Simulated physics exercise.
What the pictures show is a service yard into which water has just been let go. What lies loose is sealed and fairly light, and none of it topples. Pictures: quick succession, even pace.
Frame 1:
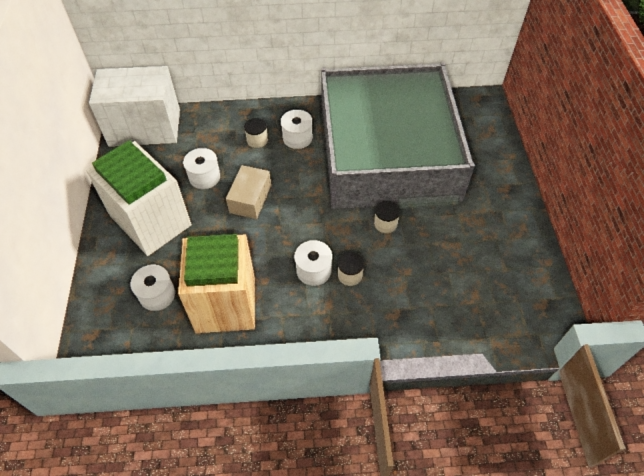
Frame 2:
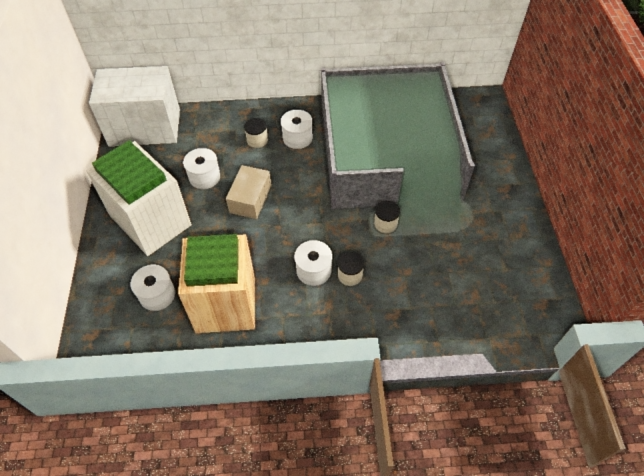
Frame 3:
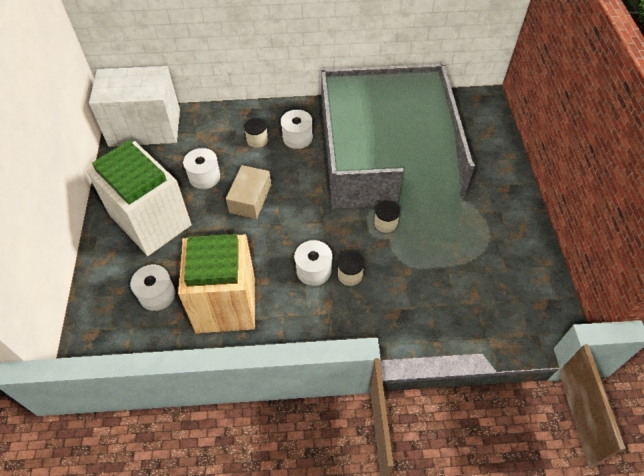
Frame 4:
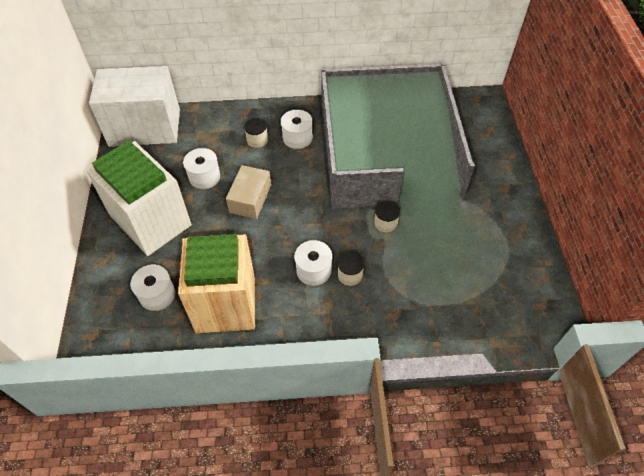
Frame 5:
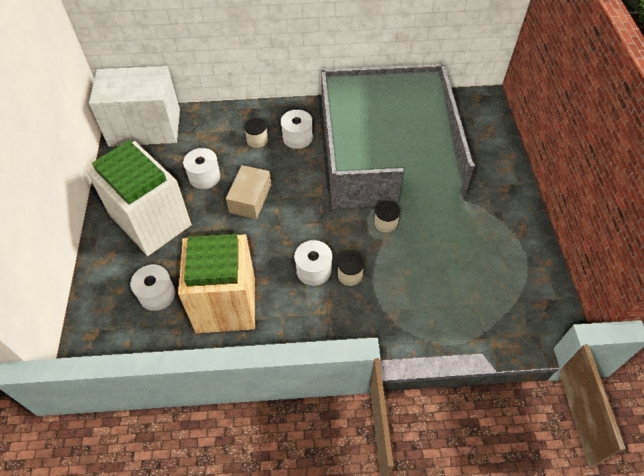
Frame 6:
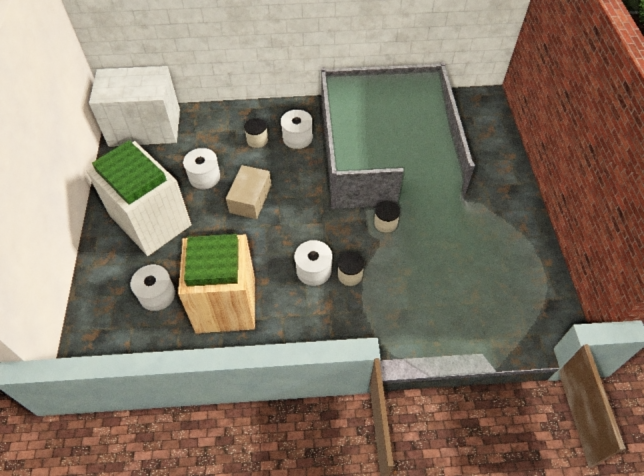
Greenish water spreading from an opened grey tank across a dark yard floor, past small cylinders, while surrounding objects stay still.
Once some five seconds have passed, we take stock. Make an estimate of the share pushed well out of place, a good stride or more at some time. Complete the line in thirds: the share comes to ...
The share comes to less than a third.
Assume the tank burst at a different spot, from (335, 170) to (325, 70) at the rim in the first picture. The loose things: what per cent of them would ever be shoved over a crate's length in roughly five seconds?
Estimate: Some 60 per cent.
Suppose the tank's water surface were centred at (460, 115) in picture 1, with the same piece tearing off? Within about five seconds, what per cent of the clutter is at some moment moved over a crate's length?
Around 0 in a hundred.
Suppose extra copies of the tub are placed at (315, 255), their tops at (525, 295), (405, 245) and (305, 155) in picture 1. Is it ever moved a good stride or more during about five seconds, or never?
In sequence: Knocked well away; knocked well away; hardly budges.
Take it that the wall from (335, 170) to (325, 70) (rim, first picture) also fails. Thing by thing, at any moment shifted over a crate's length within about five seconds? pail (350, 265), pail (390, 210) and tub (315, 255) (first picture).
In turn: Stayed short, stayed short, stayed short.
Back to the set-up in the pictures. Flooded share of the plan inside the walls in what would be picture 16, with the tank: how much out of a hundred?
Estimate: Close to 40 in a hundred.
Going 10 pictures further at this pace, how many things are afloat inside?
I count 0.
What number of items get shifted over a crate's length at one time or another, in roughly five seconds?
You get 0.
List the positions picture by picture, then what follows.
A pail at (351, 263) rests on the ground; a pail at (388, 210), on the bottom; 0 of 8 have shifted, in the first picture.
A pail at (351, 263) rests on the ground; a pail at (388, 210), on the bottom; 0 of 8 have shifted, in the second picture.
A pail at (351, 263) rests on the ground; a pail at (388, 210), on the bottom; 0 of 8 have shifted, in the third picture.
A pail at (351, 263) rests on the ground; a pail at (388, 210) rests on the ground; 0 of 8 have shifted, in the fourth picture.
A pail at (351, 263), on the bottom; a pail at (388, 210), on the bottom; 0 of 8 have shifted, in the fifth picture.
A pail at (351, 263), on the bottom; a pail at (388, 210) rests on the ground; 0 of 8 have shifted, in the sixth picture.
A moment on, 0 of 8 are well off their spots; 0 afloat.
Next, 0 of 8 are well off their spots; 0 afloat.
Later, 0 of 8 are well off their spots; 0 afloat.
In the end, 0 of 8 are well off their spots, and 0 have been at some point; 0 afloat.
